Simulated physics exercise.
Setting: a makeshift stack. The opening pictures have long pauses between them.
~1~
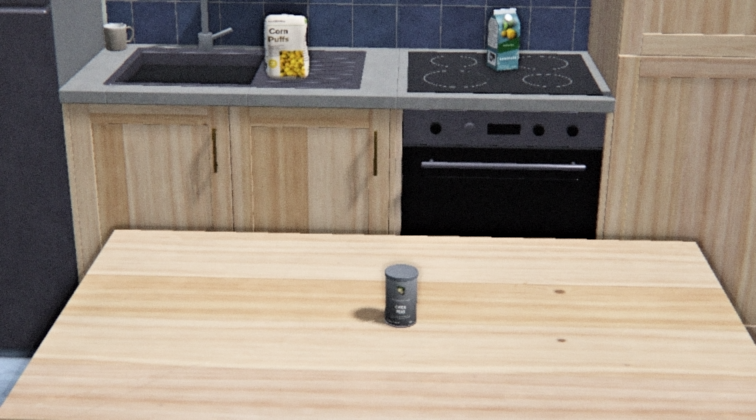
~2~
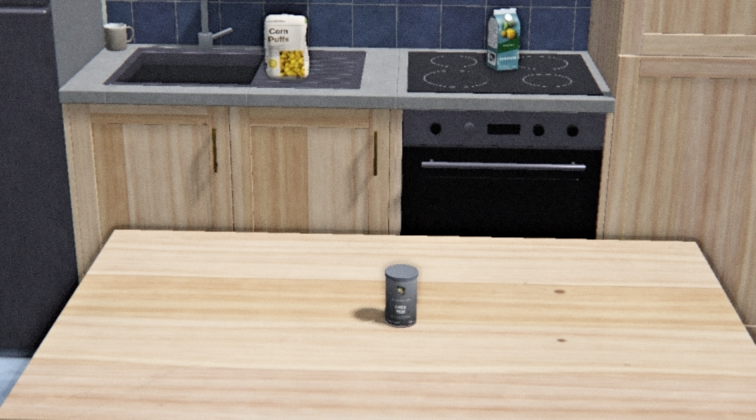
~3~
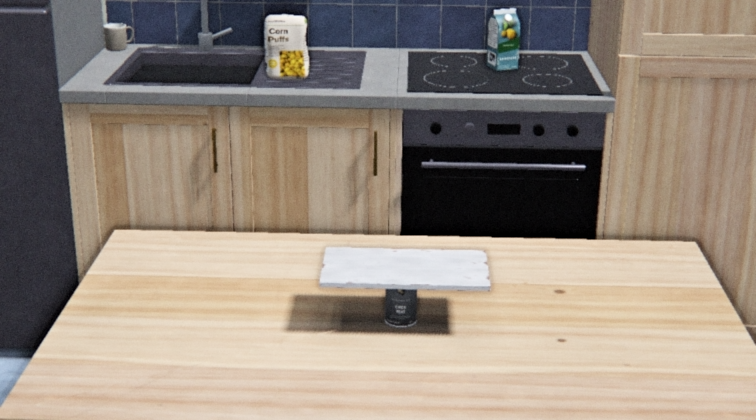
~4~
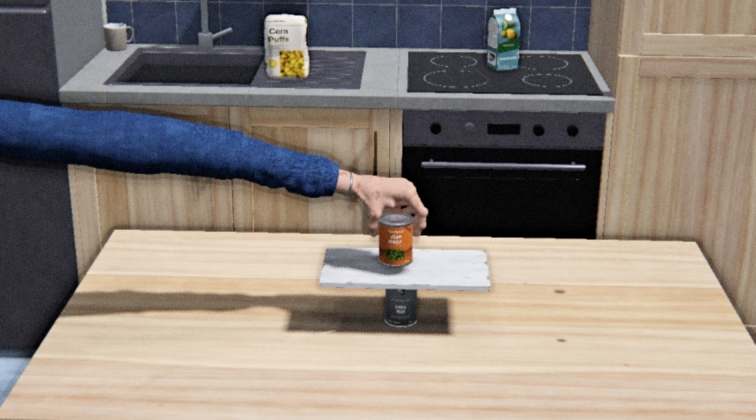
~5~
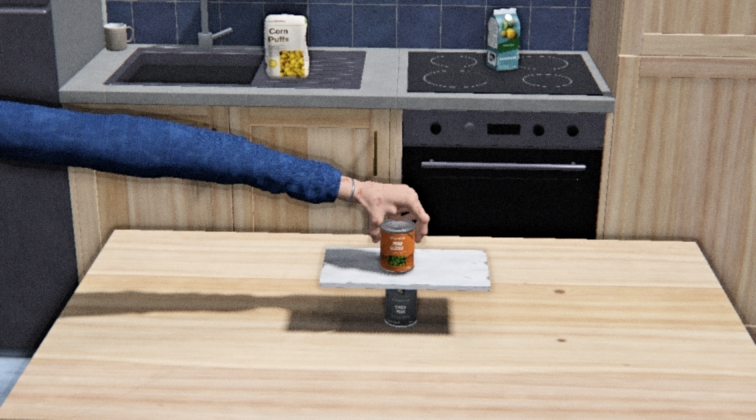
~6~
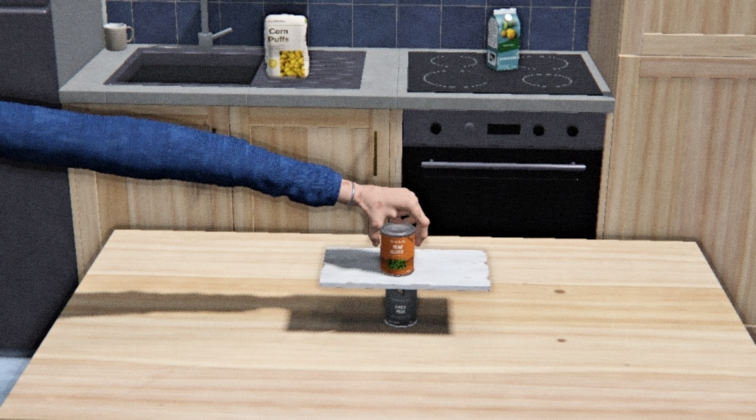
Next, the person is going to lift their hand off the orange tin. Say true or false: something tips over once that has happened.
False - nothing tips over.
Then, 0.40 s after the last picture, things are still on the move.
Then, 1.10 s after the last picture, nothing has stirred.
Then, 1.70 s after the last picture, orange tin resting near (397, 250).
At rest, all 3 in place. Seen from the same camera at the end, orange tin near (397, 250). The stack holds.
